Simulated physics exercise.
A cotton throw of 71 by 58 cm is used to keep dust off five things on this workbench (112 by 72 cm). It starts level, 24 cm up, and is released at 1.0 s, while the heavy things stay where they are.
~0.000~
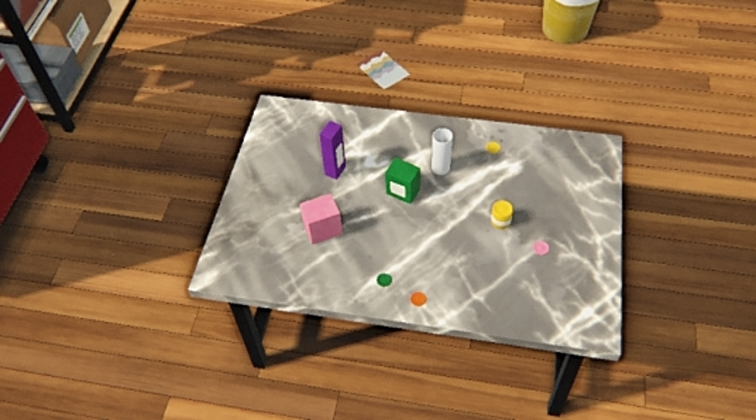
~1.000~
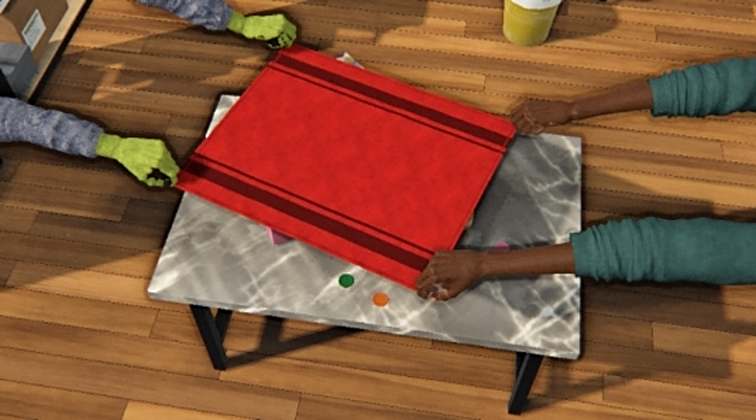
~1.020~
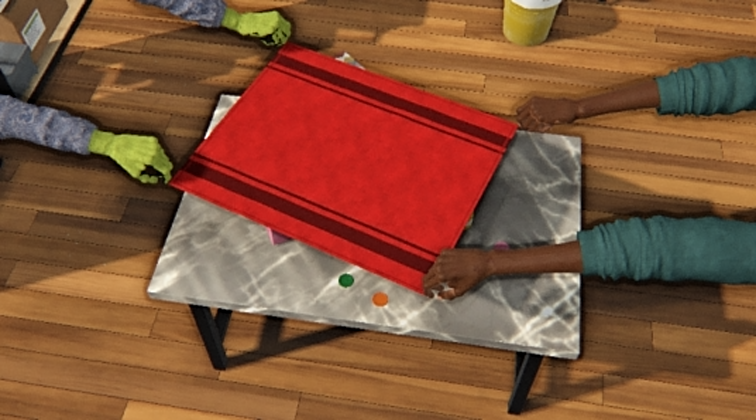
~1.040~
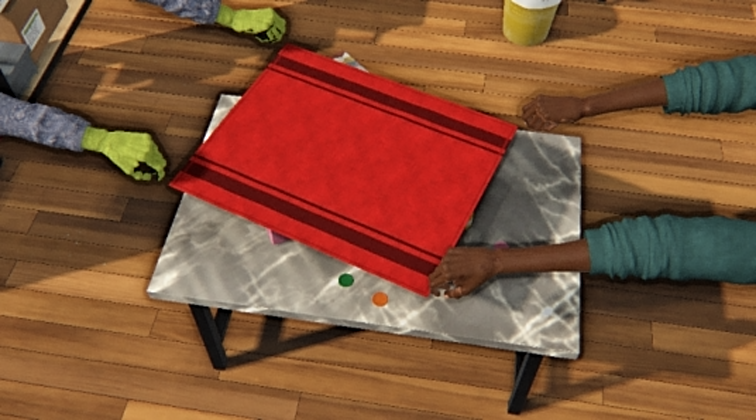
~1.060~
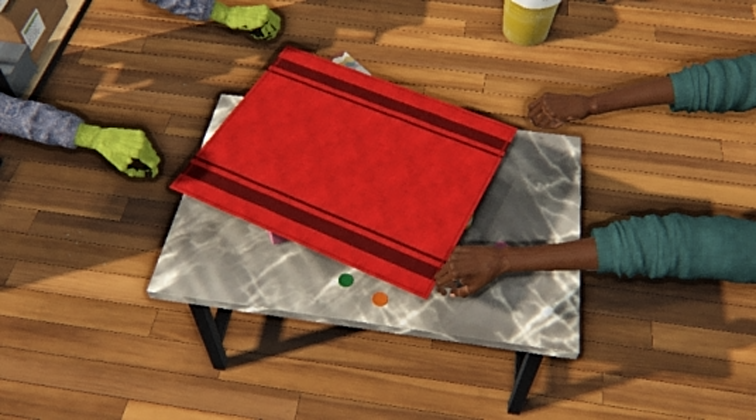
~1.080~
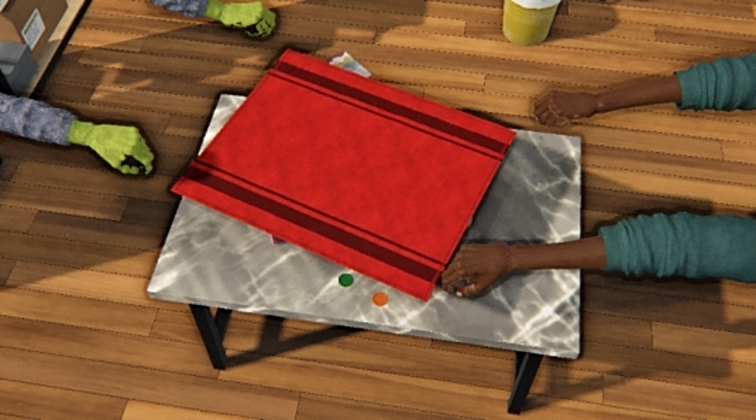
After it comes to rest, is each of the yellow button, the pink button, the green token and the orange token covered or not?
In order: The yellow button stays uncovered; the pink button still shows; the green token vanishes under it; the orange token vanishes under it.
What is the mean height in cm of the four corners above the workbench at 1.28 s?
I'd put their mean height at around 1 cm.
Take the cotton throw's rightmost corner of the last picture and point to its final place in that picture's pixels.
(484, 180).
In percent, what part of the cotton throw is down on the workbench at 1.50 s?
25 %.
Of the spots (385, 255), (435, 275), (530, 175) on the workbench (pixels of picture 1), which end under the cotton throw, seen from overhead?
The first is hidden; the second is hidden; the third is left exposed.
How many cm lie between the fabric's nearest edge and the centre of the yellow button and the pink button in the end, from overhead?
Around 8 centimetres, then around 13 centimetres.
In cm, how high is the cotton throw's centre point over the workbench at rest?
I'd put it near 9 cm.
After 1.3 s, 25 % of it is down, spanning 71 by 60 cm, above green token, orange token.
After 1.5 s, 25 % of it is down, spanning 72 by 60 cm, above green token, orange token.
After 1.7 s, 25 % of it is down, spanning 73 by 60 cm, above green token, orange token.
After 1.9 s, 30 % of it is down, spanning 72 by 60 cm, above green token, orange token.
After 2.7 s, 30 % of it is down, spanning 72 by 60 cm, above green token, orange token.
